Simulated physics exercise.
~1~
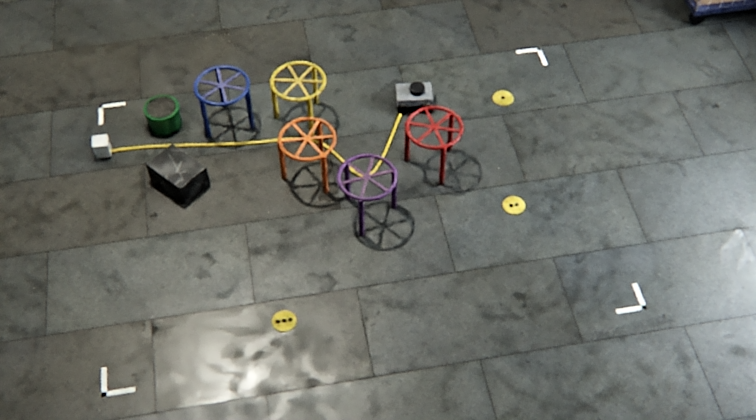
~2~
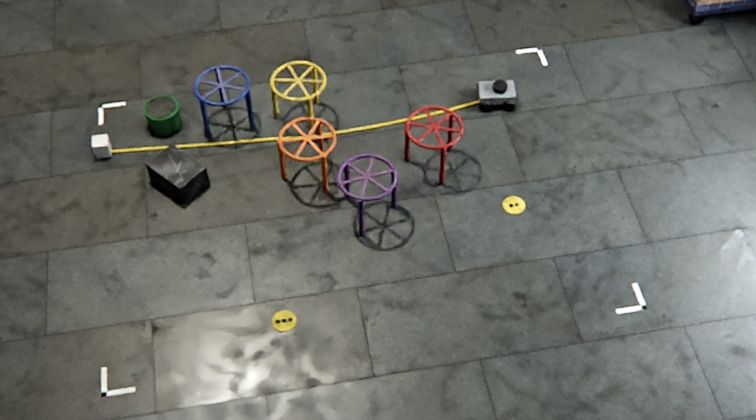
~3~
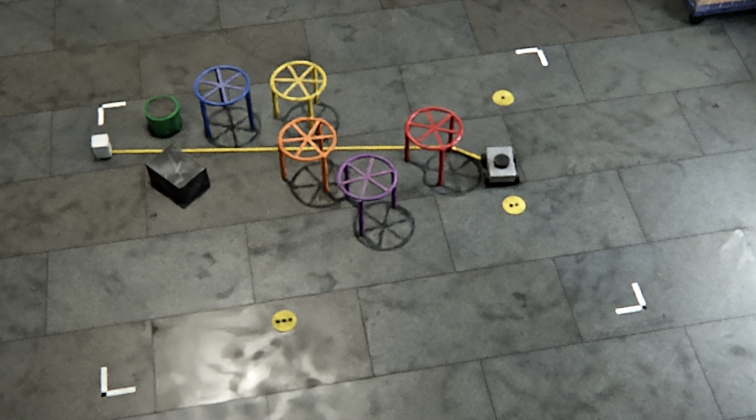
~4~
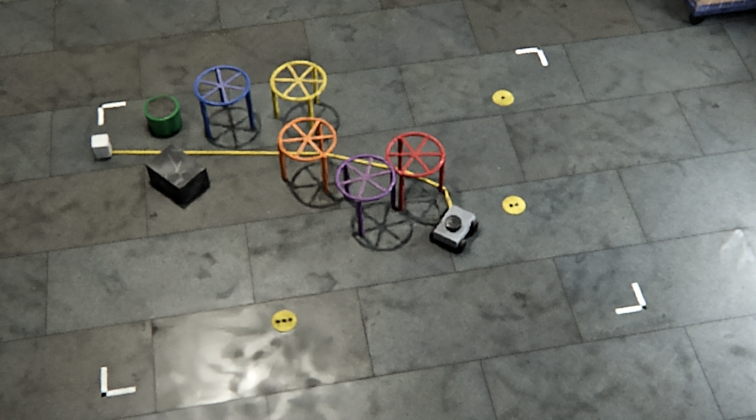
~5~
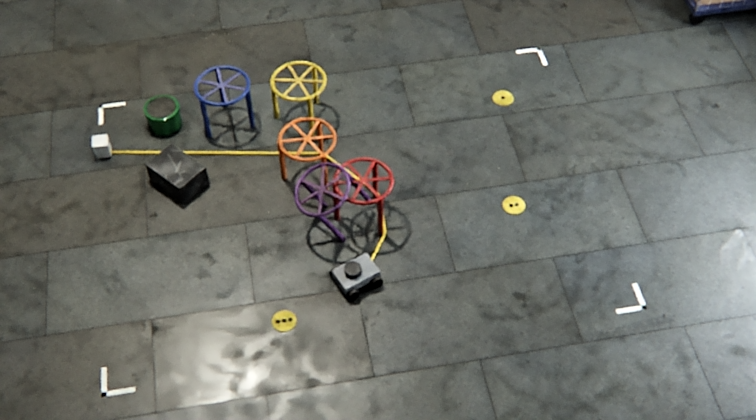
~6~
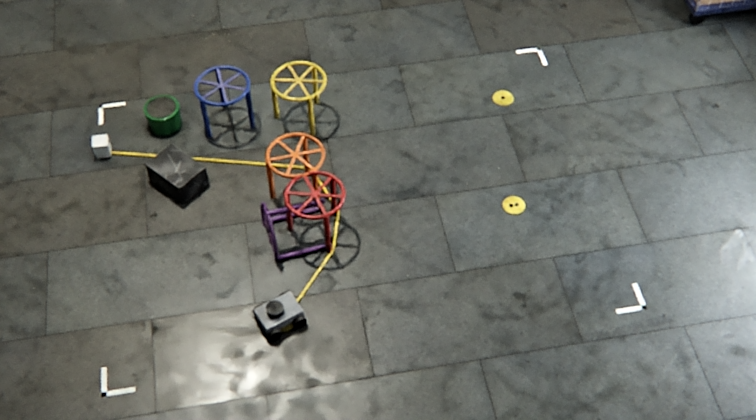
At the start, a small grey cart stands behind a red stool on a tiled floor, its yellow lead winding among the stools from a white block at left. The cart moves right to the first yellow mark, and the lead straightens. It then heads down to the second mark without shifting anything. Turning down and left, it drags the lead against the red stool, then the purple one, and both slide left. At the end, the cart reaches the three-dot mark, the purple stool lies tipped over, the red stool stands beside it, and the orange stool has shifted slightly.
